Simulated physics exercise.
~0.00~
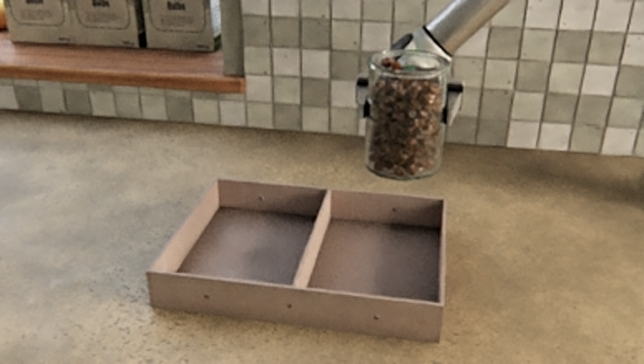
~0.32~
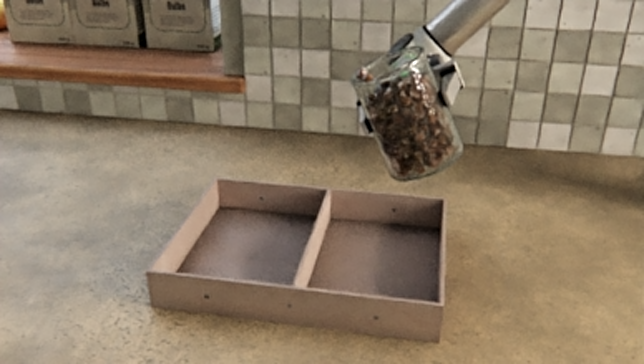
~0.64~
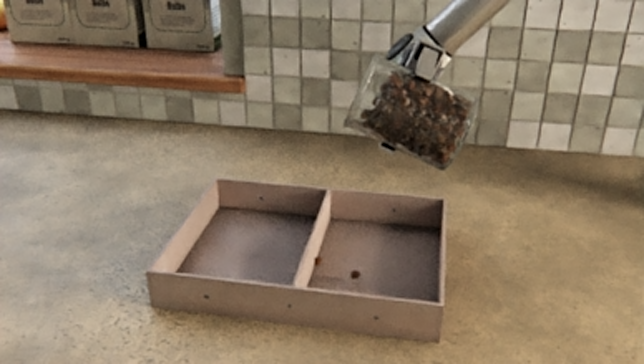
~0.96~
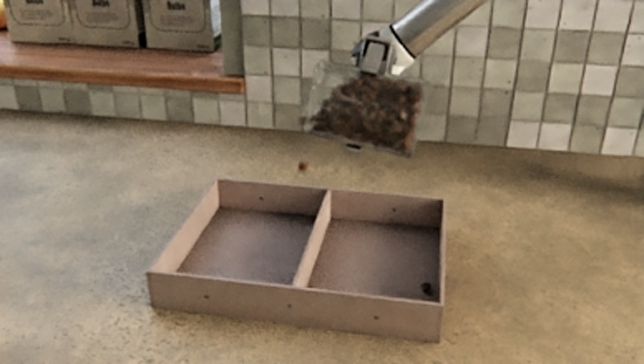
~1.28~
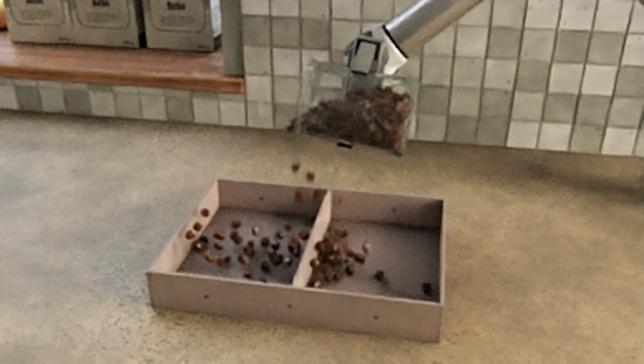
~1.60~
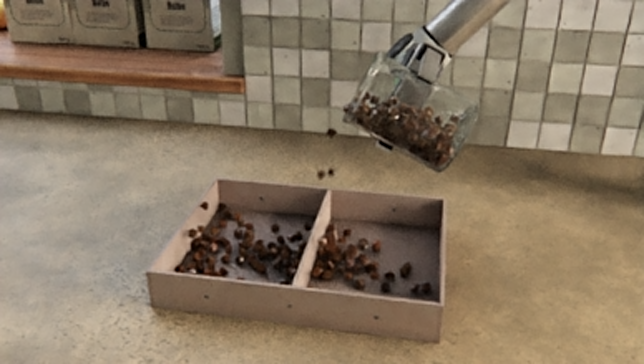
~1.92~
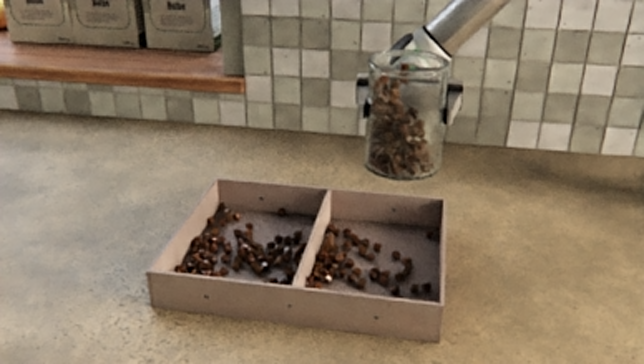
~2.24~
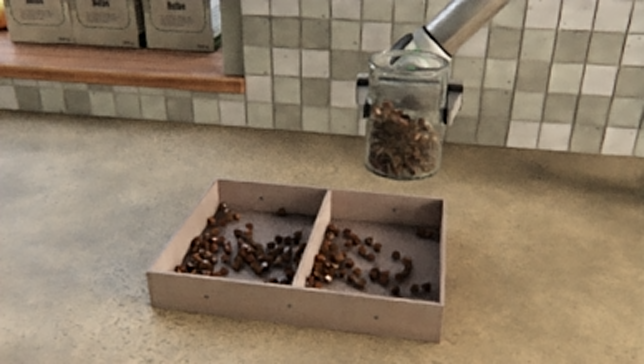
A metal gripper holds a clear cup nearly full of small brown pellets above a shallow tray split in two by a cross wall. The arm tips the cup over, and at first only a few pellets drop into the right part. It swings the cup a little to the left, and a stream of pellets falls and scatters across both parts. The cup then moves back right and turns upright as the last pellets drop. It ends level and still, about half full, with more pellets lying in the left part than the right.
